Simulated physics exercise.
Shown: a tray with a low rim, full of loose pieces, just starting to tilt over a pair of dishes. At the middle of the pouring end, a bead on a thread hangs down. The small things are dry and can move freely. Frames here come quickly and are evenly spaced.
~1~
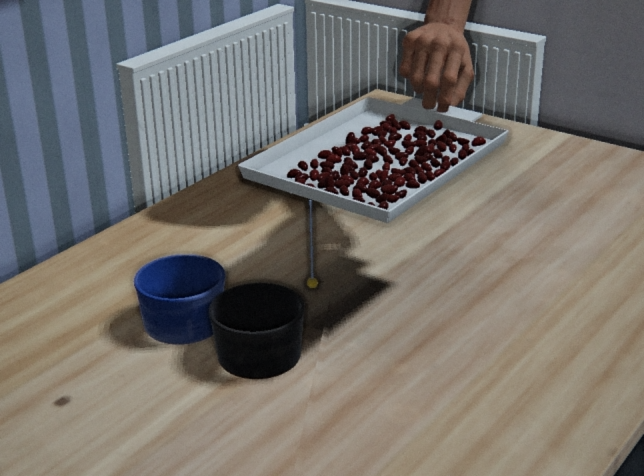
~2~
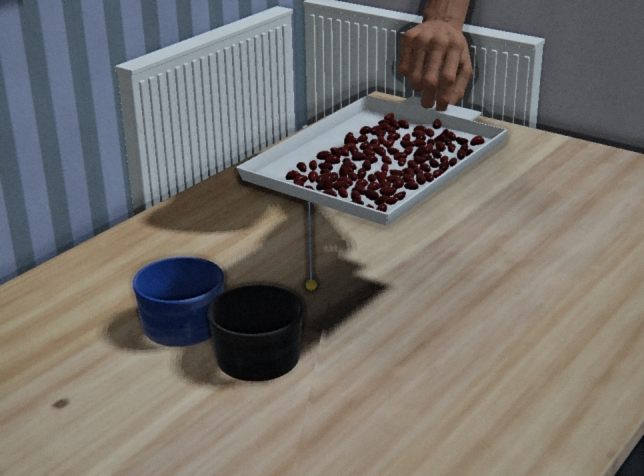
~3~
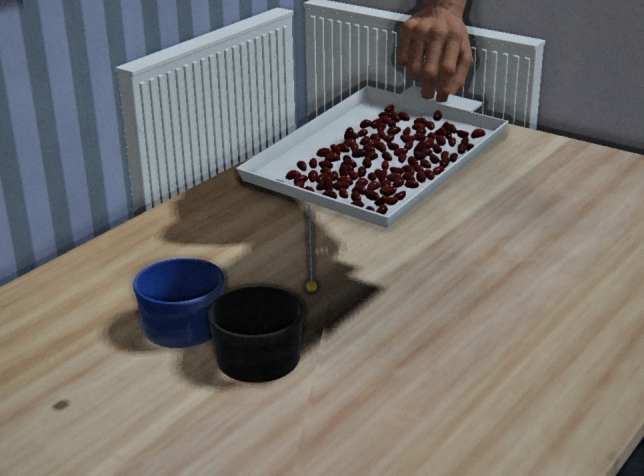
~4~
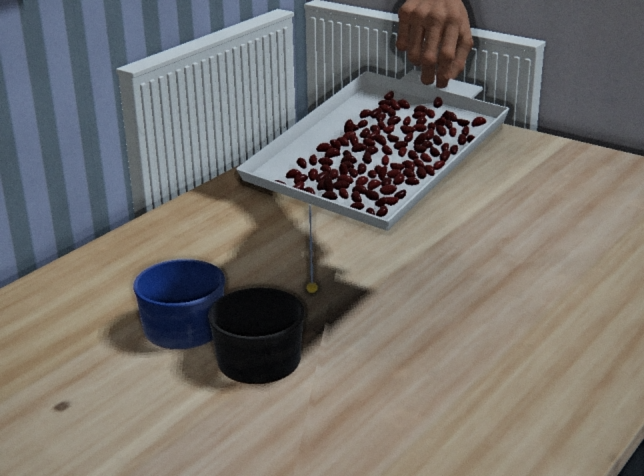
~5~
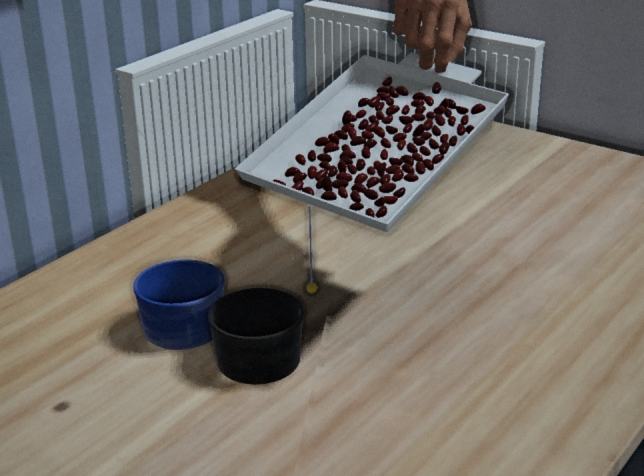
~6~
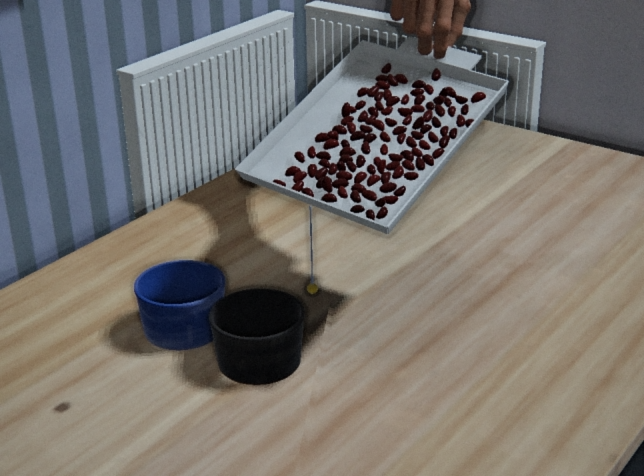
A hand raised the far end of a white tray of dark red beans, steadily tilting it toward the near edge, while the blue dish and the black dish stayed on the wooden table.
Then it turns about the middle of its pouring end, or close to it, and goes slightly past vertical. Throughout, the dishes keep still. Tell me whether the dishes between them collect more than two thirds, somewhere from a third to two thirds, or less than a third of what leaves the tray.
Between them they collect less than a third.
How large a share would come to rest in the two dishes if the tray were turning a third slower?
I'd put it near 20 per cent.
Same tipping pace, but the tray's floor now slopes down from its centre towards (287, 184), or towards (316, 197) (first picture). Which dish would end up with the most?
Toward the first point it's the dish to the right; toward the second, the dish to the right.
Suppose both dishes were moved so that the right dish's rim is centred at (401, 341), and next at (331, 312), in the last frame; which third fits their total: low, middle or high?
Taking the two places in turn, the answer is between a third and two thirds and then under a third.
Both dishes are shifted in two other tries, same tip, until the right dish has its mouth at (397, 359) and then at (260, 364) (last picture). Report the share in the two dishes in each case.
It comes to near 70 per cent the first time and near 0 per cent the second time.
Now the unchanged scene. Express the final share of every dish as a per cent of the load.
Left about 0, right about 20 in a hundred.
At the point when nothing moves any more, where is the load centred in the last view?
About (318, 389).
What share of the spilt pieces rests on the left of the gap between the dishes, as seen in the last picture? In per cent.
I'd say some 10 in a hundred.
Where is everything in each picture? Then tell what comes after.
In the first frame, corners of the pouring end at (243, 165) and (388, 209), level; middle of the load at (387, 159), kidney beans; left dish at (151, 314); right dish at (228, 348); bead on its thread at (312, 283).
In the second frame, corners of the pouring end at (242, 167) and (386, 211), level; middle of the load at (386, 160).
In the third frame, corners of the pouring end at (242, 167) and (387, 214), tipped barely, lowest at the right corner; middle of the load at (386, 156).
In the fourth frame, corners of the pouring end at (242, 168) and (387, 218), tipped a little, lowest at the right corner; middle of the load at (386, 150).
In the fifth frame, corners of the pouring end at (241, 167) and (386, 220), tipped a little, lowest at the right corner; middle of the load at (385, 143).
In the sixth frame, corners of the pouring end at (240, 168) and (386, 223), tipped clearly, lowest at the right corner; middle of the load at (384, 137); left dish at (151, 320); right dish at (228, 353).
Soon, tray tipped steeply; all on the tray.
A while on, tray tipped past a quarter turn; about half on the tray; a small part in the right dish; a stray few outside both; about half in the air.
Towards the end, tray tipped past a quarter turn; about a quarter in the right dish; most outside both.
Finally, tray tipped past a quarter turn; about a quarter in the right dish; none in the left dish; most outside both.
